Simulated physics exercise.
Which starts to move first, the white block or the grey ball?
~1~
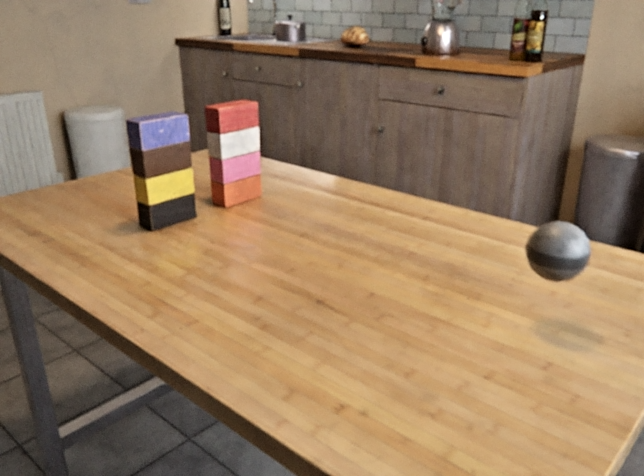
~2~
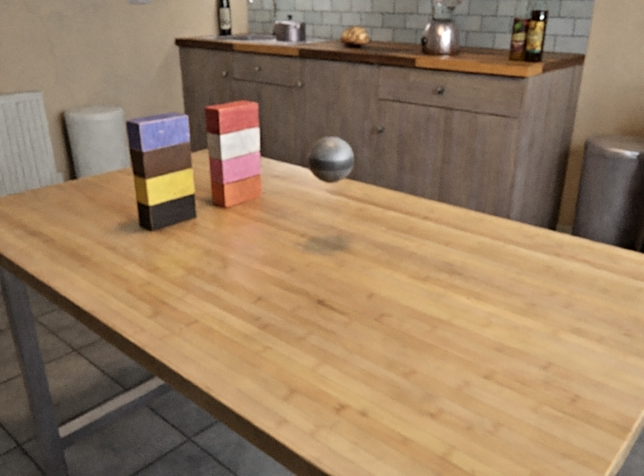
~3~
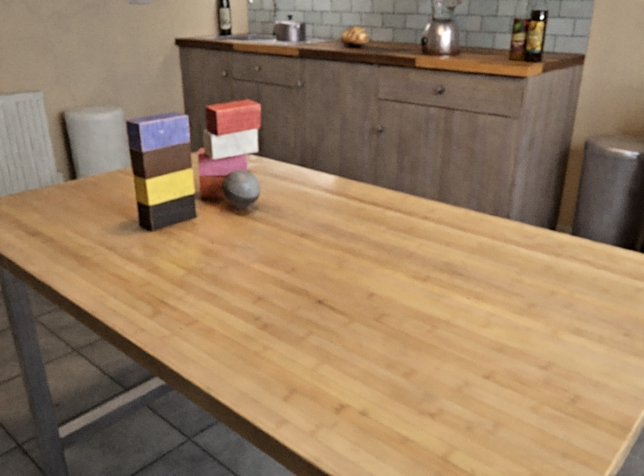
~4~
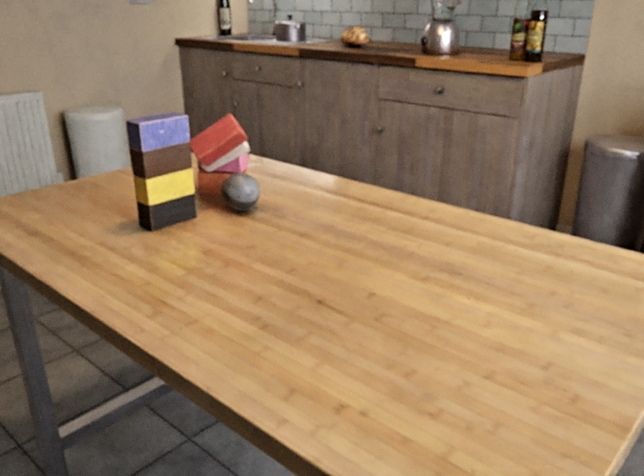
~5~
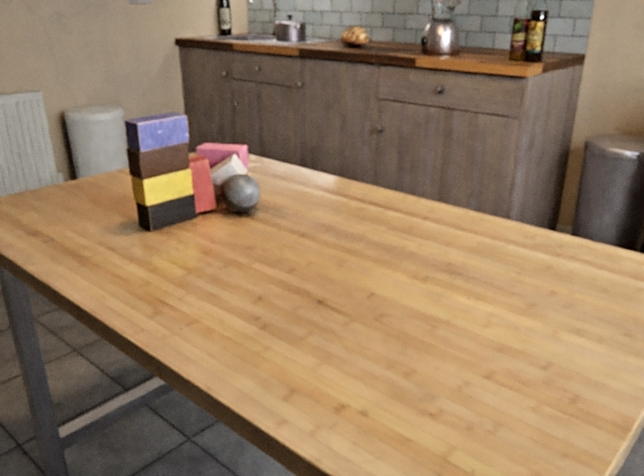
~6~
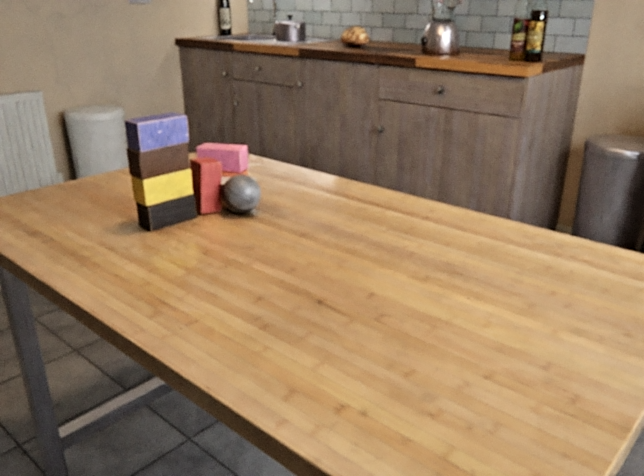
The grey ball moves first, flying left across the table before the white block tips and drops.
